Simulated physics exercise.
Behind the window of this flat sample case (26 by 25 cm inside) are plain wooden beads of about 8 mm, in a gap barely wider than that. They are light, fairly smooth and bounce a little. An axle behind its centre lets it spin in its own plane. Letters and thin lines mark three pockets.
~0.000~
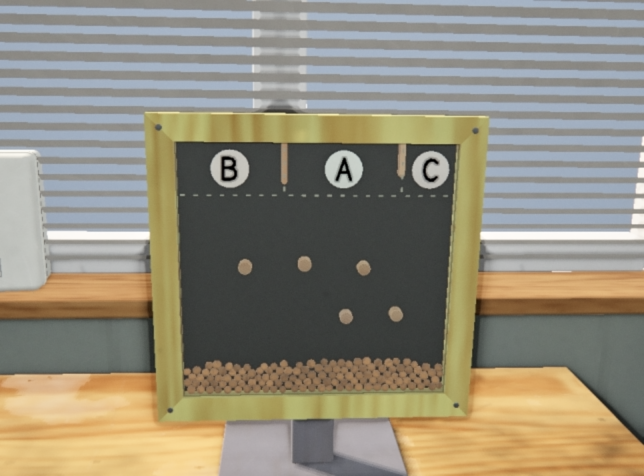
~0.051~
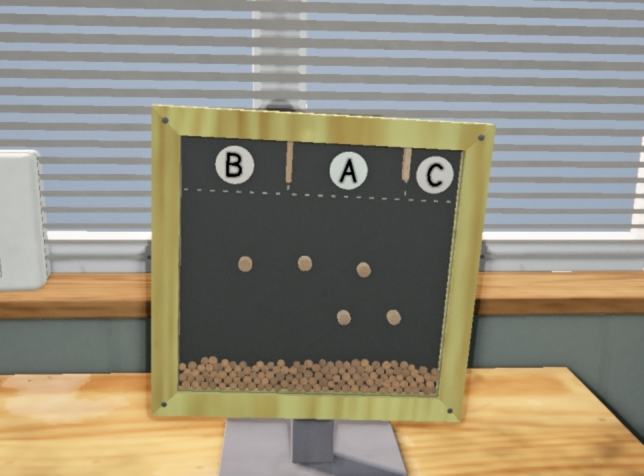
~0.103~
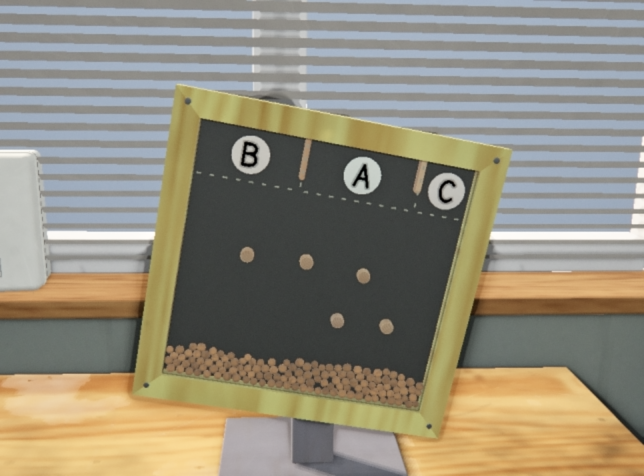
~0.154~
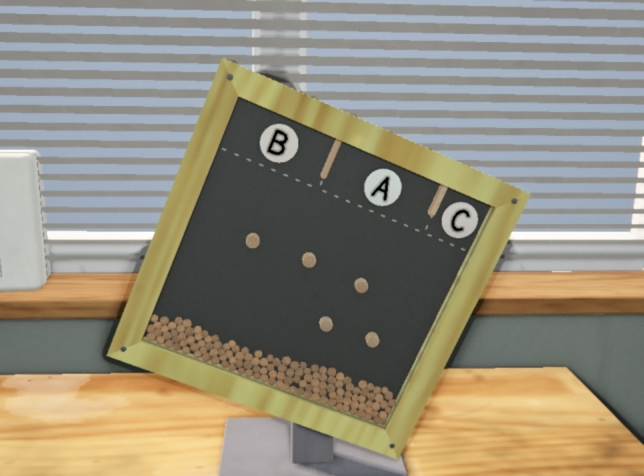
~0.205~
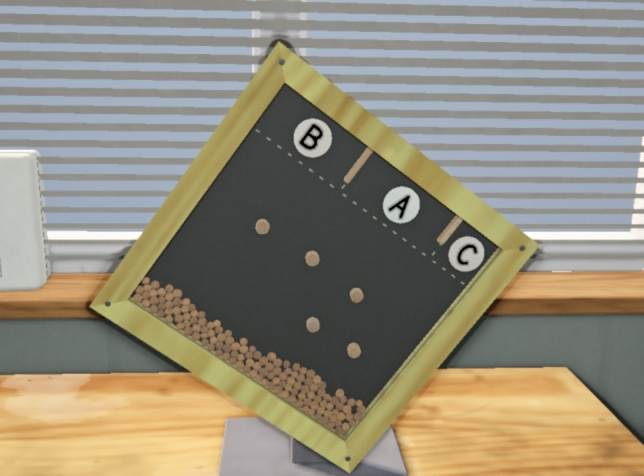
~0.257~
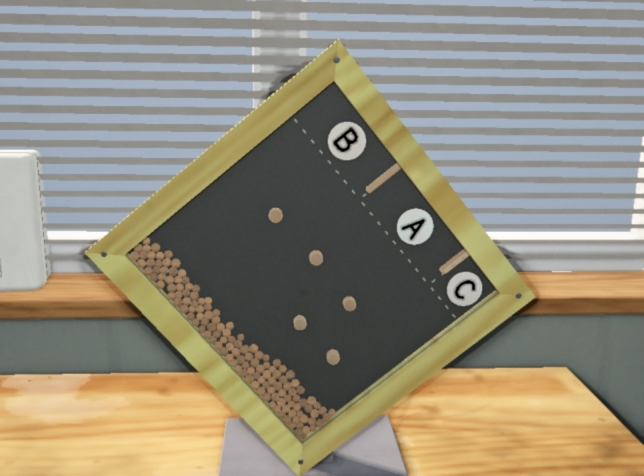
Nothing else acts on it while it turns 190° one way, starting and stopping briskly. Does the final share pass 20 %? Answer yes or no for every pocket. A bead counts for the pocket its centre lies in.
A yes, B no, C yes.
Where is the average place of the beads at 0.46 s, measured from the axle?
Some 10 cm left and 2 cm below.
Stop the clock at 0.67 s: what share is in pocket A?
About 10 per cent.
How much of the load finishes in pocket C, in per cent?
Some 30 per cent.
After 0.46 s, it stands 105° clockwise; the beads' middle is 10 cm left of and 2 cm below the centre; nothing in the marked areas.
After 0.67 s, it stands 161° clockwise; the beads' middle is 8 cm left of and 4 cm below the centre; A 10 %, C 20 %.
After 0.85 s, it has come round 190° clockwise; the beads' middle is 8 cm left of and 7 cm below the centre; A 40 %, C 30 %.
At rest by 1.7 s, it has come round 190° clockwise; A 60 %, B 5 %, C 30 %, elsewhere 10 %.
